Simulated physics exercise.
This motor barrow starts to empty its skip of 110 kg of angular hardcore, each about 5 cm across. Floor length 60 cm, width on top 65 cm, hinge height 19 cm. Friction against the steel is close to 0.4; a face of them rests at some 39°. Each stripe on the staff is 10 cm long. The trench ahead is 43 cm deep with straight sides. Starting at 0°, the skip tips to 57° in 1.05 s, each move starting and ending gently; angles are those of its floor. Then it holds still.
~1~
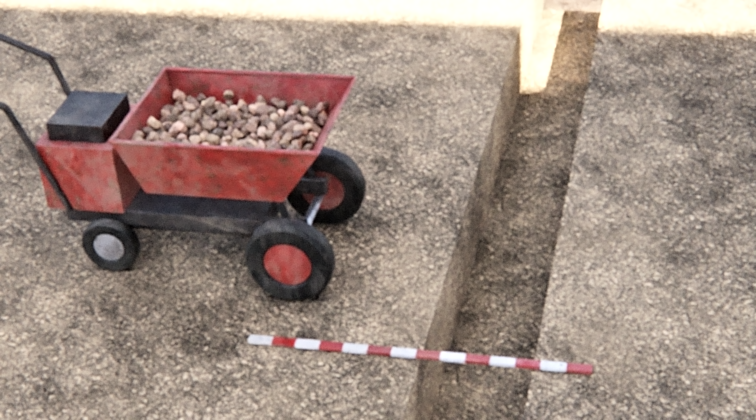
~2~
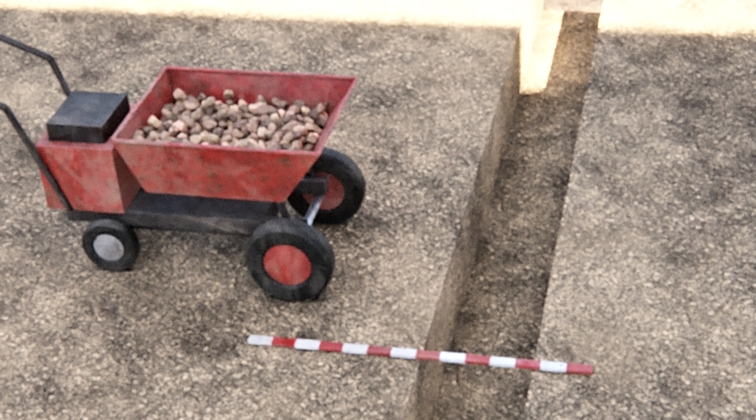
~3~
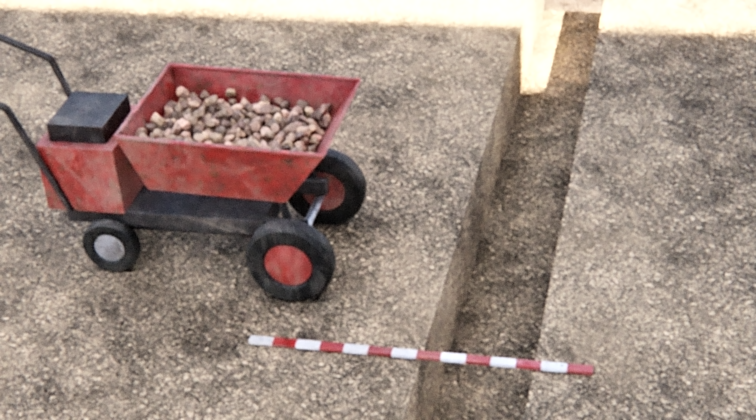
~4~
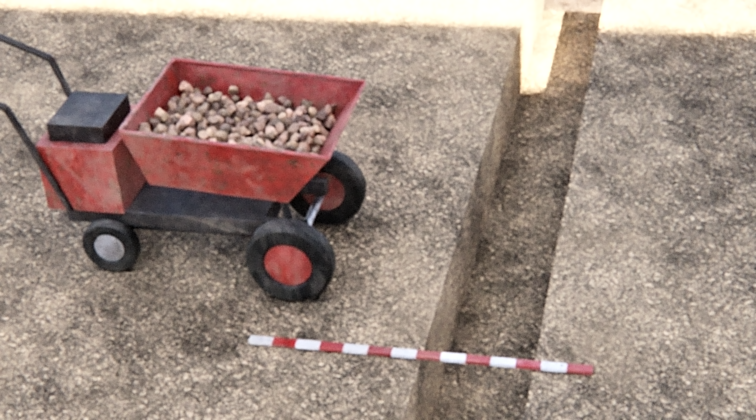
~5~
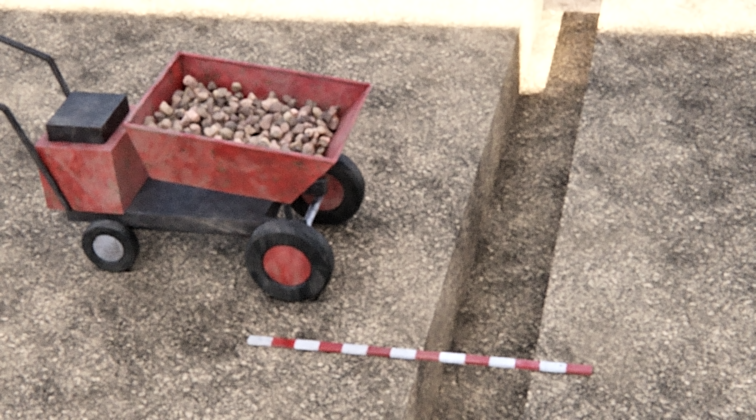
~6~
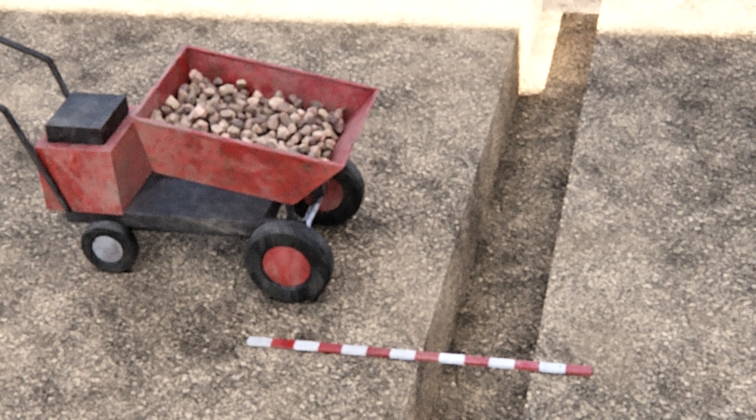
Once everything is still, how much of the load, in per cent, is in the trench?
Close to 17 in a hundred.
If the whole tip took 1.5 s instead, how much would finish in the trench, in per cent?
It would be near 10 per cent.
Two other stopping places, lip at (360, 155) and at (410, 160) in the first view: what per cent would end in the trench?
About 15 and 10 per cent.
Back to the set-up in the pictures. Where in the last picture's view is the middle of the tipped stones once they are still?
Near (501, 349).
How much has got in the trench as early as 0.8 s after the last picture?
About 0 per cent by then.
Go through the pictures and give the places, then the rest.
The skip is at 0°, its lip at (317, 154); the top of the load is at (234, 113), in the first frame.
Lip at (319, 155), floor tilted 1°, highest stones at (234, 113), in the second frame.
The skip is at 2°, its lip at (323, 156); the top of the load is at (226, 110), in the third frame.
Lip at (328, 159), floor tilted 4°, highest stones at (219, 108), in the fourth frame.
Lip at (335, 162), floor tilted 8°, highest stones at (194, 99), in the fifth frame.
Lip at (343, 167), floor tilted 11°, highest stones at (198, 92), in the sixth frame.
Then, 0.5 s after the last picture the floor is at 48°, 100 % in the skip; the foremost stones are at (392, 193).
Then, 0.8 s after the last picture the floor is at 57°, 98 % in the skip, 1 % short of the trench, 1 % in the trench; the foremost stones are at (451, 245).
Then, 1.2 s after the last picture the floor is at 57°, 89 % in the skip, 1 % short of the trench, 10 % in the trench; the foremost stones are at (530, 338).
Then, 3.2 s after the last picture the floor is at 57°, 83 % in the skip, 17 % in the trench; the foremost stones are at (540, 368).
